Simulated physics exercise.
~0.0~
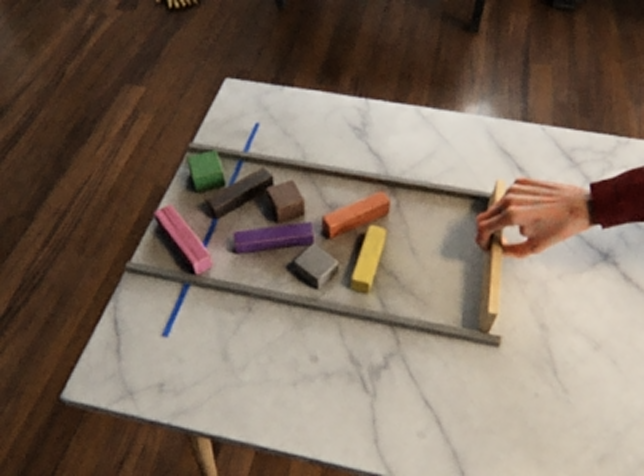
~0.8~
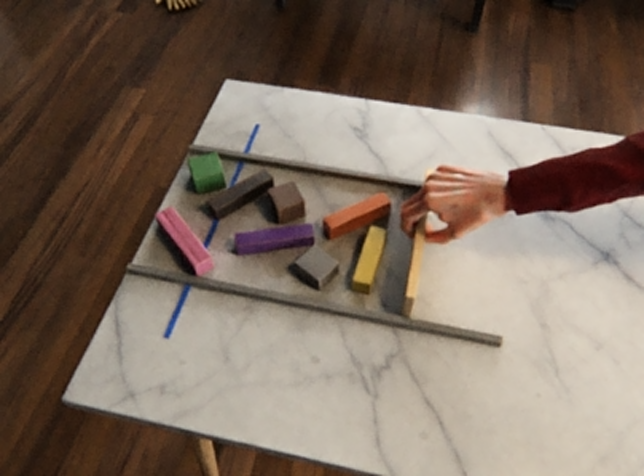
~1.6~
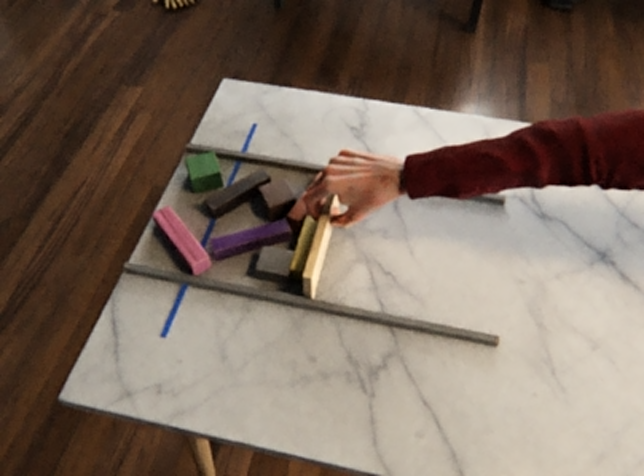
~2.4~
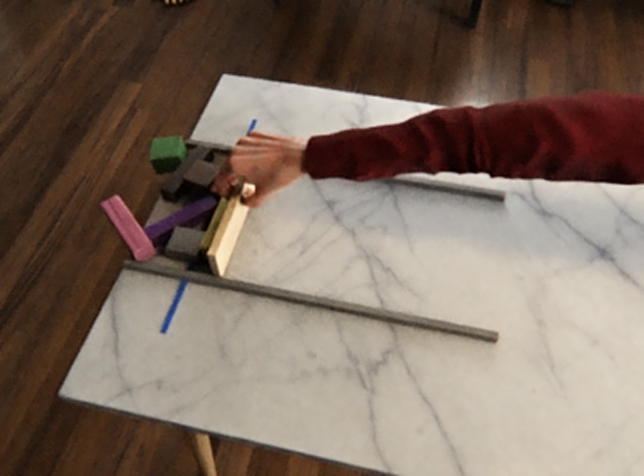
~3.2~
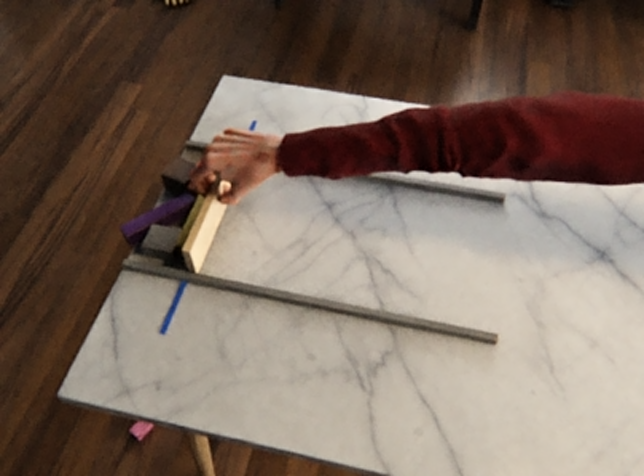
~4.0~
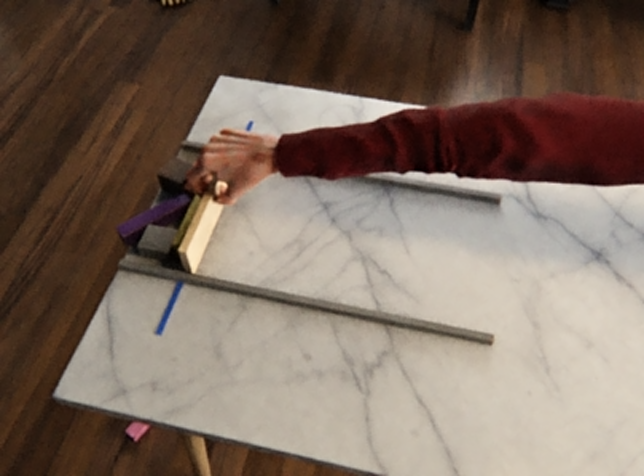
On a marble tabletop between two rails, a hand slid an upright board left, bunching the colored blocks together and pushing them past the blue tape, until the green, pink and black ones dropped off the edge and the rest stayed crowded there.
